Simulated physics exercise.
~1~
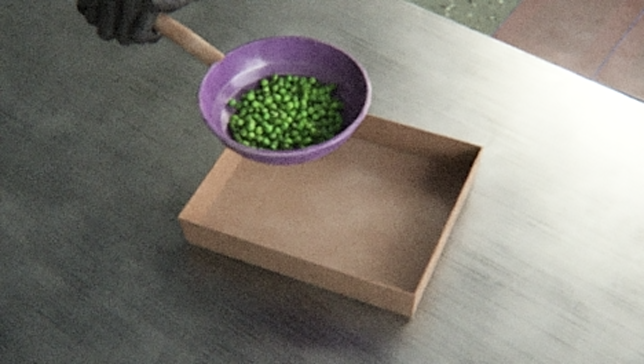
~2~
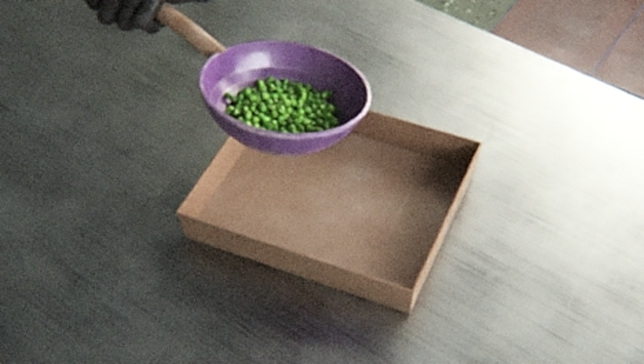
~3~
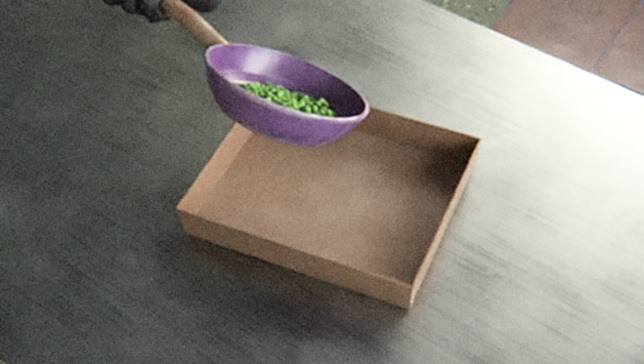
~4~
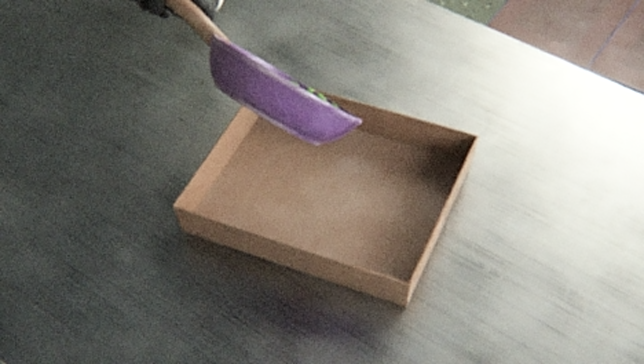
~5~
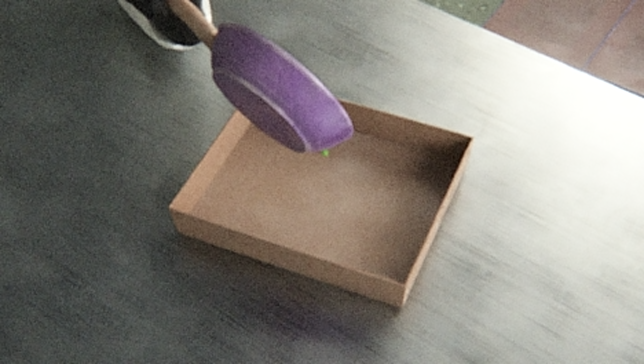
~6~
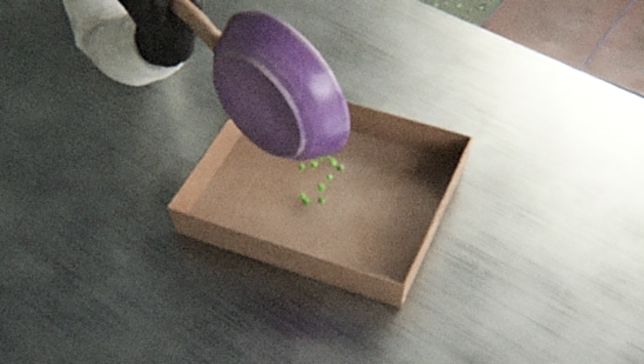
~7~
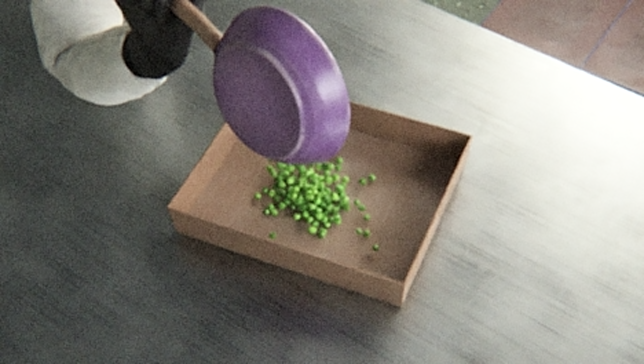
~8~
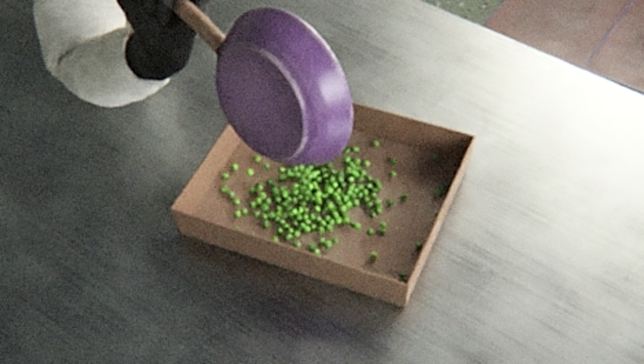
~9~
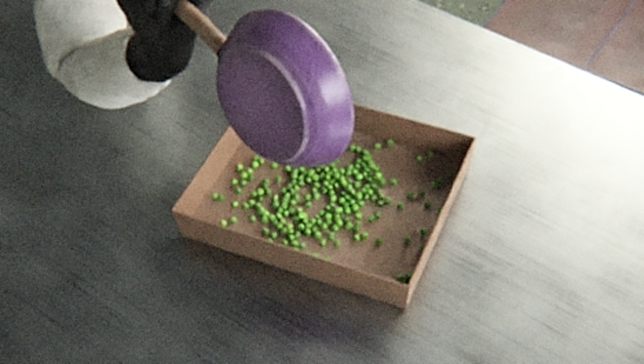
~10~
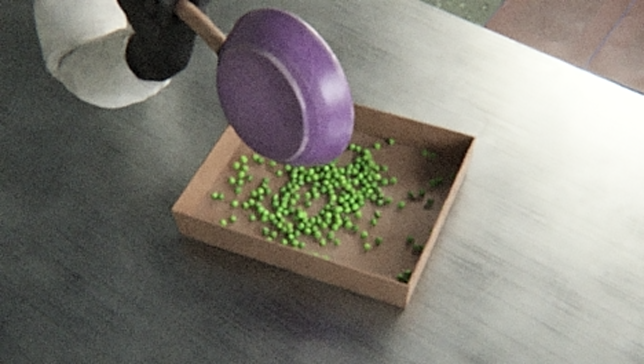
The footage shows a gloved robotic-looking arm holding a purple pan of green peas above a shallow cardboard tray on a metal surface, tilting it steadily until the peas tumble out, spread across the tray and settle there, the pan still held tipped over them.
